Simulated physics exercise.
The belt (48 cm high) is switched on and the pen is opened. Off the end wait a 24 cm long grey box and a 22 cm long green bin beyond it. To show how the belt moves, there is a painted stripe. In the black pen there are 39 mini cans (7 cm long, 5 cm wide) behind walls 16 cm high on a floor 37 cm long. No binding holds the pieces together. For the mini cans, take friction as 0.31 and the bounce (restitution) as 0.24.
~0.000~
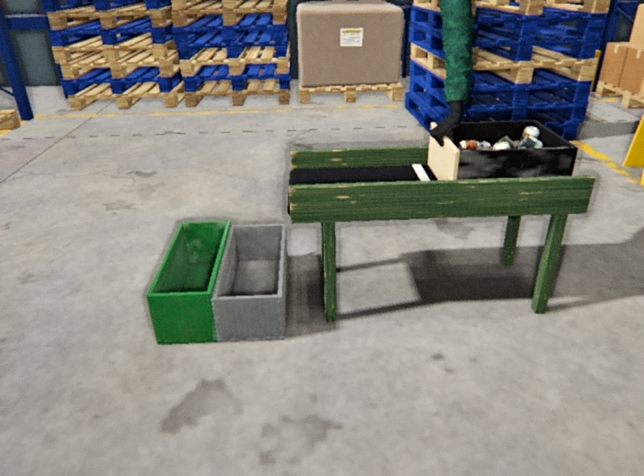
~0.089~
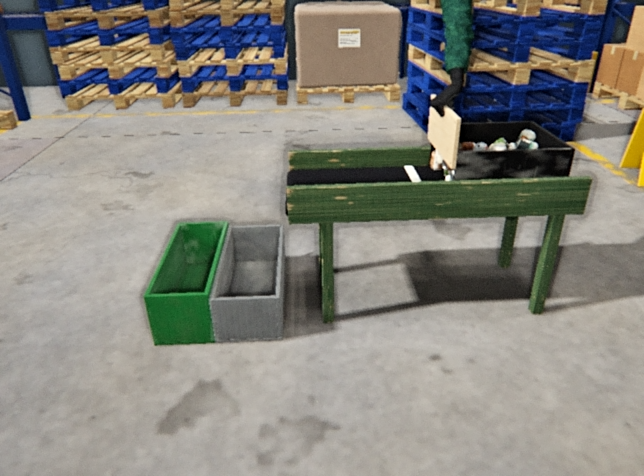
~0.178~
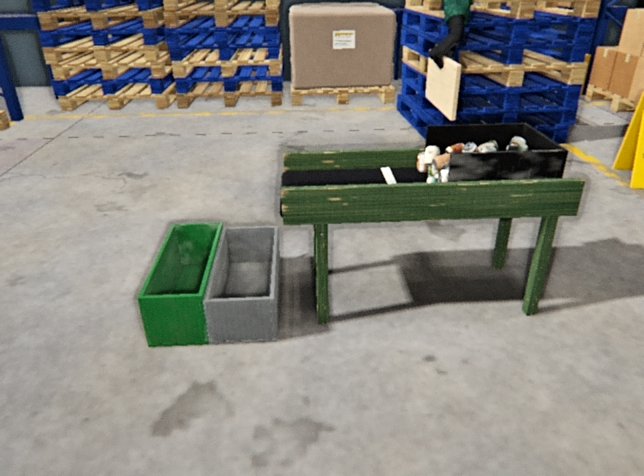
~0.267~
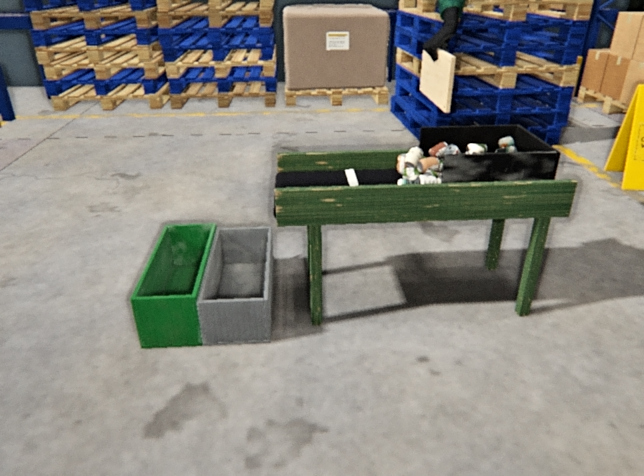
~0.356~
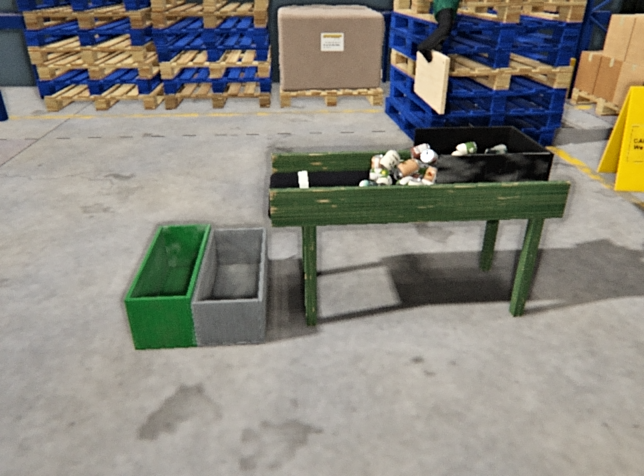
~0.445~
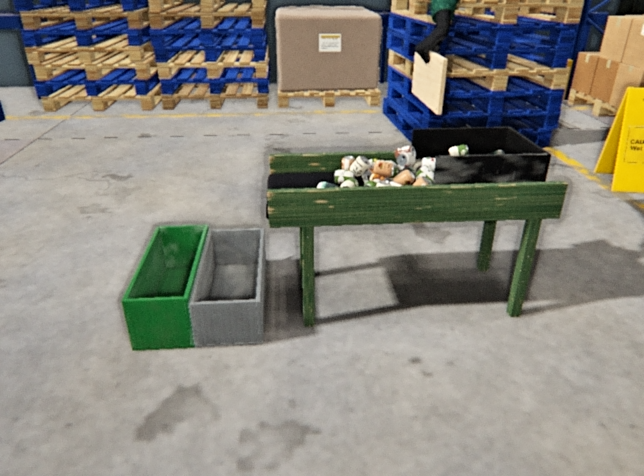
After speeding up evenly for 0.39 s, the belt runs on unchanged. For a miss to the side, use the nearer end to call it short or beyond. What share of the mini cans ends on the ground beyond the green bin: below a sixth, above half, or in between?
Expect from a sixth to a half of the load on the ground beyond the green bin.
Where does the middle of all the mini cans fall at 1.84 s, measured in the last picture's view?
About (164, 305).
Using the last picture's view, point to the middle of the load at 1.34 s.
Near (166, 298) in pixels.
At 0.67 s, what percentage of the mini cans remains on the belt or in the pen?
That would be about 85 per cent.
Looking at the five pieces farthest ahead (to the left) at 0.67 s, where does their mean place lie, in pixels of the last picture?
I'd say near (238, 190).
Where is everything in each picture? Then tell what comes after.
In the first frame (we follow the rim corner now nearest the camera; the camera pans a little), black pen at (459, 151); grey box at (216, 298); belt has run 0 cm; nothing out yet.
In the second frame, black pen at (457, 152); belt has run 2 cm.
In the third frame, black pen at (451, 153); belt has run 9 cm.
In the fourth frame, black pen at (444, 155); belt has run 21 cm; 6 out, the lowest can at (412, 175).
In the fifth frame, black pen at (439, 156); belt has run 37 cm; 12 out.
In the sixth frame, black pen at (436, 156); grey box at (193, 303); belt has run 57 cm; 21 out, the lowest can at (349, 187).
After 0.67 s, 4 still in the black pen, 29 on the belt and 6 in the air.
After 0.95 s, 1 still in the black pen, 7 in the green bin, 6 on the belt and 25 in the air.
After 1.34 s, 1 in the grey box, 23 in the green bin, 1 on the belt, 8 on the ground beyond the green bin and 6 in the air.
When it is over (at 1.84 s), 2 in the grey box, 26 in the green bin and 11 on the ground beyond the green bin. Asked share, 11 of 39, 28 per cent.
